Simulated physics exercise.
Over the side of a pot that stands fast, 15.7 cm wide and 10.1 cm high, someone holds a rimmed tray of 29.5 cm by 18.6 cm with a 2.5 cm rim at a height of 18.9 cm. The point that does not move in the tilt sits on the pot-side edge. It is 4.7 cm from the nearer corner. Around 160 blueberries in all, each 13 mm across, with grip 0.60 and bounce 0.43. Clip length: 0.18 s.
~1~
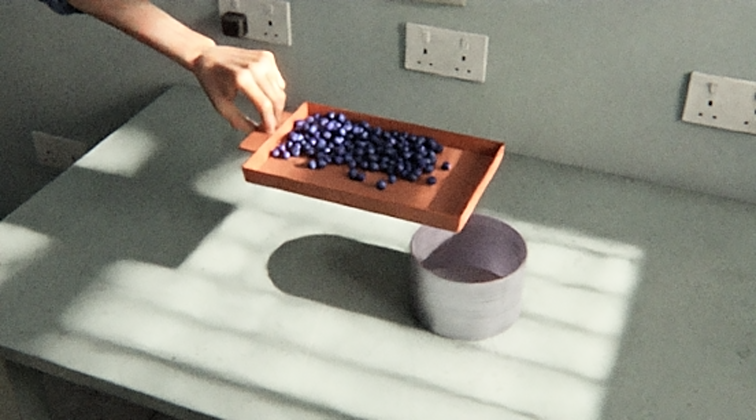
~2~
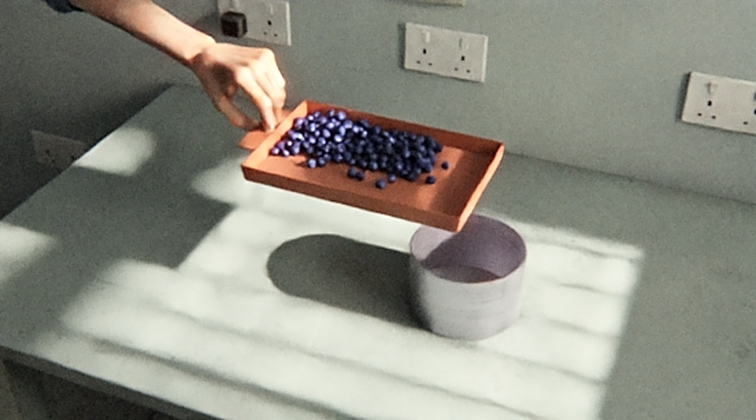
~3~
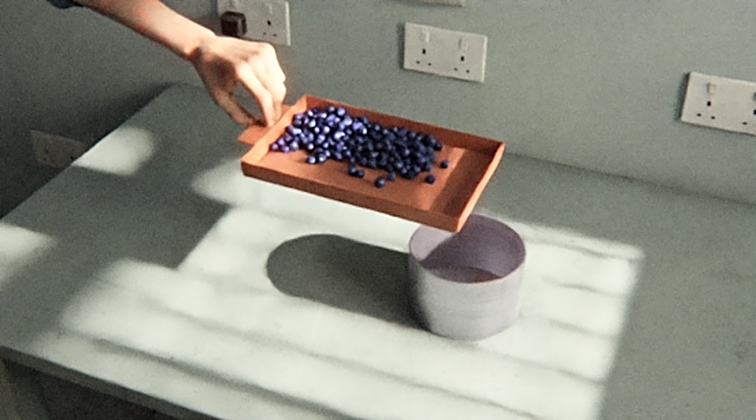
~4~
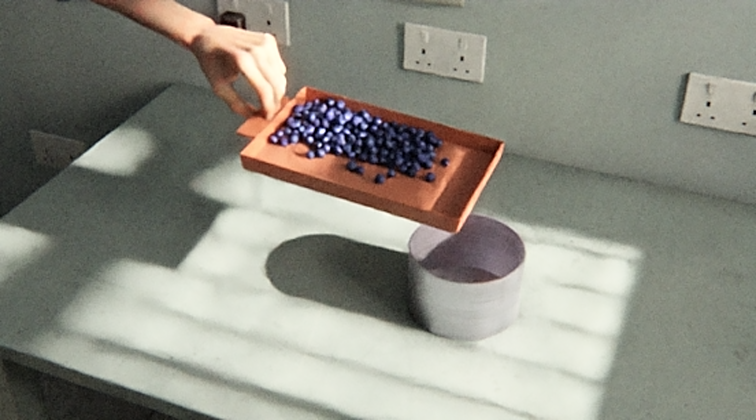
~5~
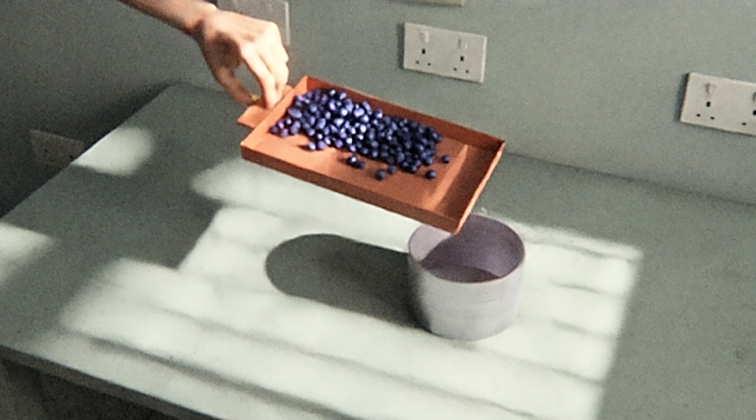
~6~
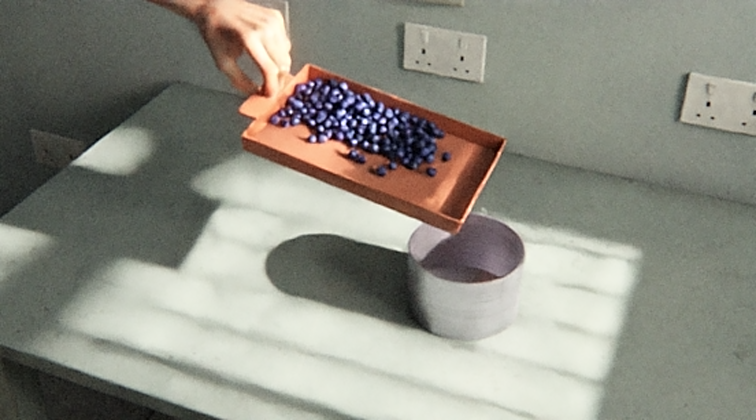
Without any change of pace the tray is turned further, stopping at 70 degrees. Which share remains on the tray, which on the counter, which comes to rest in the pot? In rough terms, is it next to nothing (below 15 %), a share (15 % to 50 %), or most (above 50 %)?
Result: Left on the tray: Most likely the lion's share ends up there, counter: Most likely a good portion ends up there, pot: Most likely a tiny share ends up there.
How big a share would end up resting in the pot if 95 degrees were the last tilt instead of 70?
Result: Close to 5 %.
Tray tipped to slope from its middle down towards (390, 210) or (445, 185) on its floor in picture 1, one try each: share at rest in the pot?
Estimate: Some 0 % and some 5 % respectively.
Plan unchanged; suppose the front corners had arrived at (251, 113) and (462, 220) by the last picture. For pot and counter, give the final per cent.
The pot gets 0 and the counter 60.
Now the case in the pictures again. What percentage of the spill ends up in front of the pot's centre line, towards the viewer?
Estimate: Close to 100 per cent of the pieces.
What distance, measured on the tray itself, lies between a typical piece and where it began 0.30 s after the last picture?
4 cm.
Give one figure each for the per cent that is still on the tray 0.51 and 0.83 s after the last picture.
First 100, then 65.
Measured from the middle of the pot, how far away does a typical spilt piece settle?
Some 22 cm, give or take.
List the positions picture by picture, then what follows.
Tray tilt 0 degrees, front corners at (244, 166) and (459, 217); middle of the pieces at (361, 146); pot at (469, 246), in the first picture.
Tray tilt 1 degrees, front corners at (244, 164) and (459, 217); middle of the pieces at (361, 144), in the second picture.
Tray tilt 2 degrees, front corners at (243, 160) and (458, 217); middle of the pieces at (360, 141), in the third picture.
Tray tilt 5 degrees, front corners at (243, 153) and (458, 218), lowest corner right front; middle of the pieces at (360, 136), in the fourth picture.
Tray tilt 8 degrees, front corners at (243, 144) and (459, 219), lowest corner right front; middle of the pieces at (361, 129), in the fifth picture.
Tray tilt 11 degrees, front corners at (244, 135) and (460, 221), lowest corner right front; middle of the pieces at (362, 122); pot at (467, 246), in the sixth picture.
Then, 0.30 s after the last picture, tilt 40 degrees; the tray holds 100 %, the pot 0 %.
Then, 0.51 s after the last picture, tilt 60 degrees; the tray holds 100 %, the pot 0 %.
Then, 0.83 s after the last picture, tilt 70 degrees; the tray holds 65 %, the pot 0 %.
In the end, tray 60 %, counter 40 %, pot 0 %.
